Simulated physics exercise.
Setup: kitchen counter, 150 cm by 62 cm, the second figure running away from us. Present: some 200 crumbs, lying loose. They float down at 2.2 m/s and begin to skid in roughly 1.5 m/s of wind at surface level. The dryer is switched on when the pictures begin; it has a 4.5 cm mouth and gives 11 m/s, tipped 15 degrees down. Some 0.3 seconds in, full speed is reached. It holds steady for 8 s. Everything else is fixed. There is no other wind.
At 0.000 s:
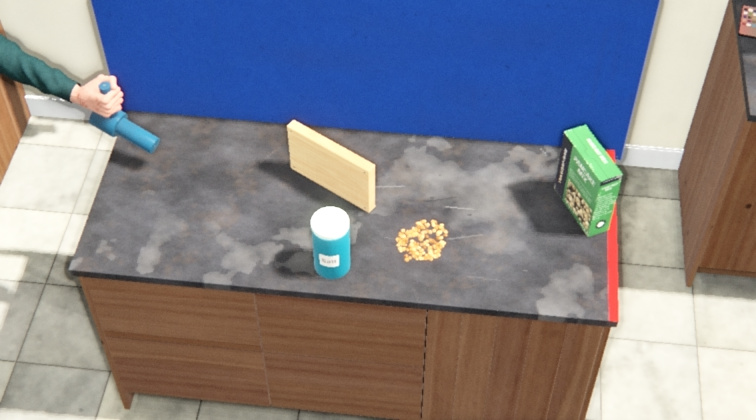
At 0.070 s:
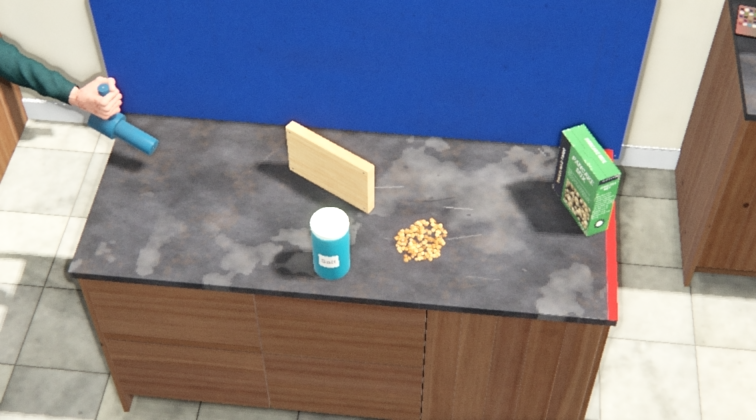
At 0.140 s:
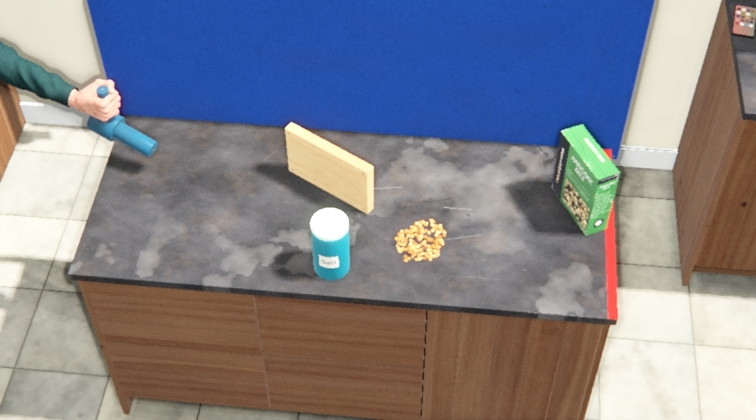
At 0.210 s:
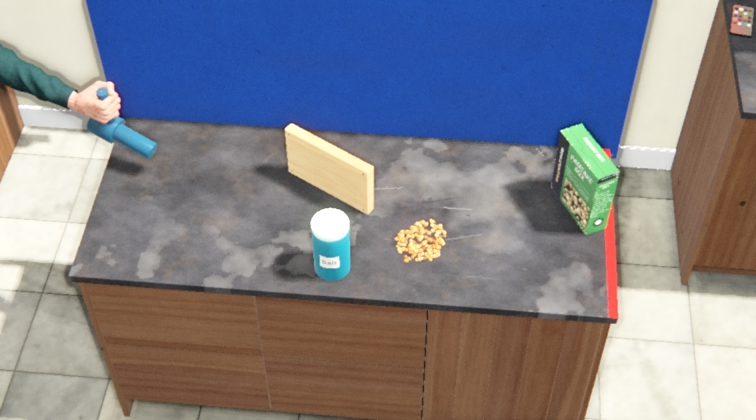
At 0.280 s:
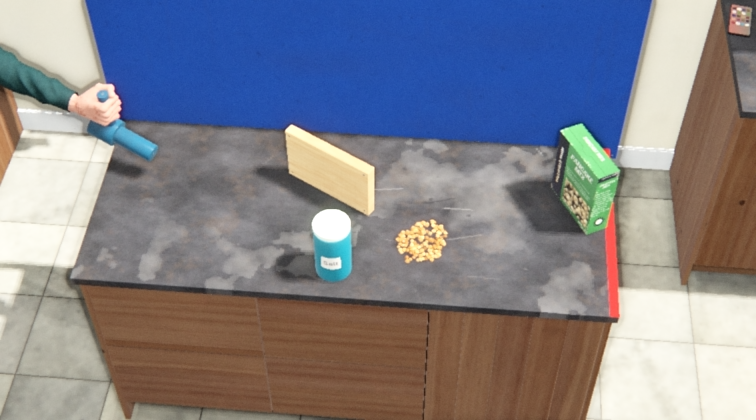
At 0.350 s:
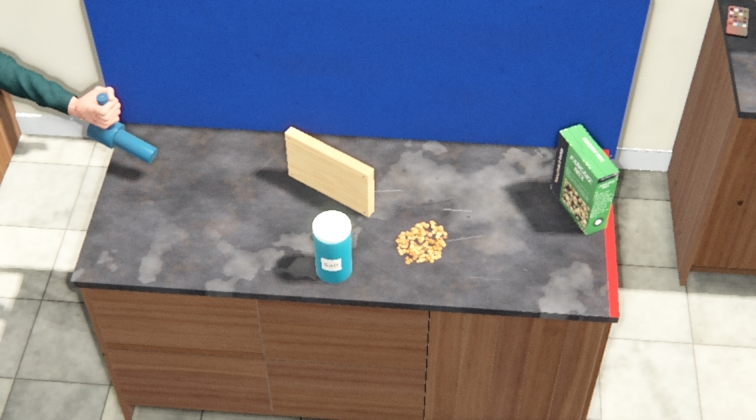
A hand at the left holds a blue dryer angled down toward a dark kitchen counter, barely shifting, while the loose crumbs, pale board, teal jar with a white top and green box show no clear movement.
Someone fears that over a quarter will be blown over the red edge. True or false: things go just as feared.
True.
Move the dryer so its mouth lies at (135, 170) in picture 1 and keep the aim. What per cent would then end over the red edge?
That gives roughly 80 % in the end.
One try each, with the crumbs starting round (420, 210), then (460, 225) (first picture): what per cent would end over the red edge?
About 10 and 40 in a hundred, in that order.
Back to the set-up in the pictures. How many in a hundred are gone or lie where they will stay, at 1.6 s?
Estimate: Close to 90 %.
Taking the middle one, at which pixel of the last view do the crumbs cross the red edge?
The middle of the crossings lies near (617, 275) in the last picture.
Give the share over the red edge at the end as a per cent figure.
It ends up close to 80 in a hundred.
After 1.6 s, 14 % are on the move or not yet settled, 78 % are over the red edge.
After 2.6 s, 7 % are on the move or not yet settled, 82 % are over the red edge.
After 4.4 s, 6 % are on the move or not yet settled, 82 % are over the red edge.
After 8.0 s, at the end, 84 % are over the red edge.
